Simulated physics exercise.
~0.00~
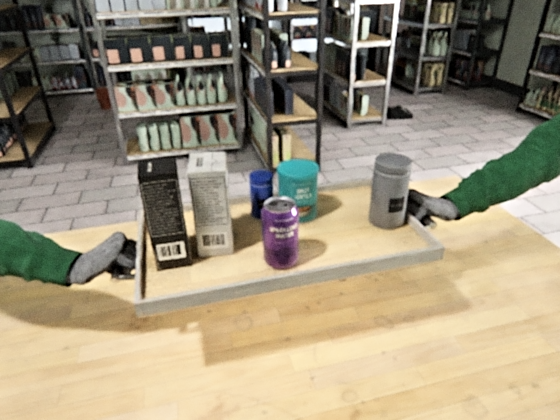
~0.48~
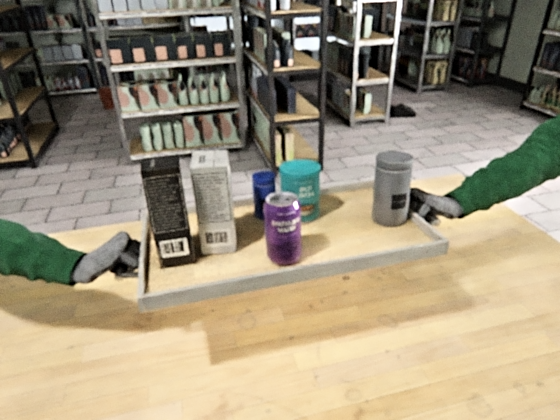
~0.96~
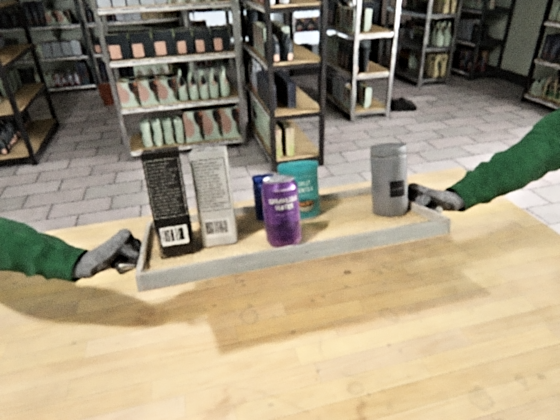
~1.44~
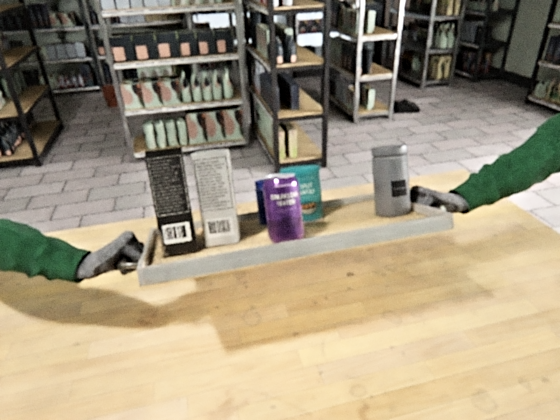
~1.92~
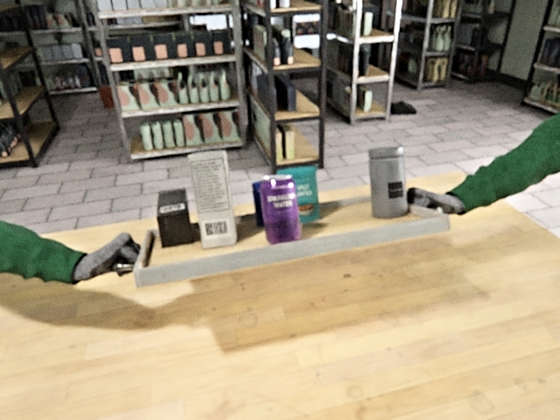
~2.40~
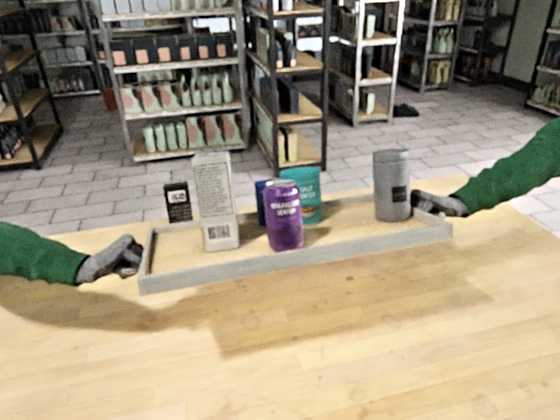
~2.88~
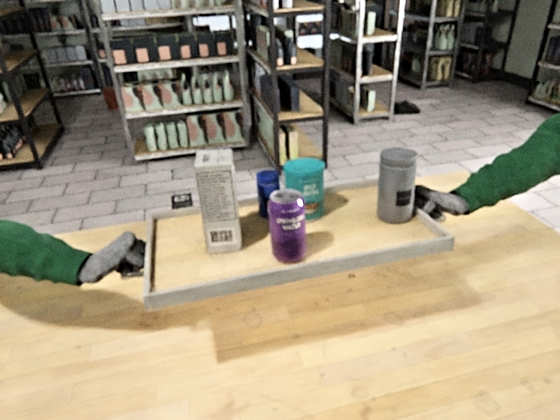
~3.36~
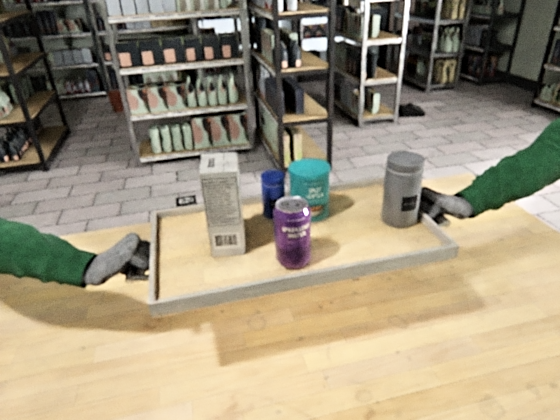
The video shows two gloved hands holding a tray of mixed cans, jars and cartons above a wooden table. The tray tips with its far edge down, the black carton topples off the far side, and the tray levels with the other items still standing on it.
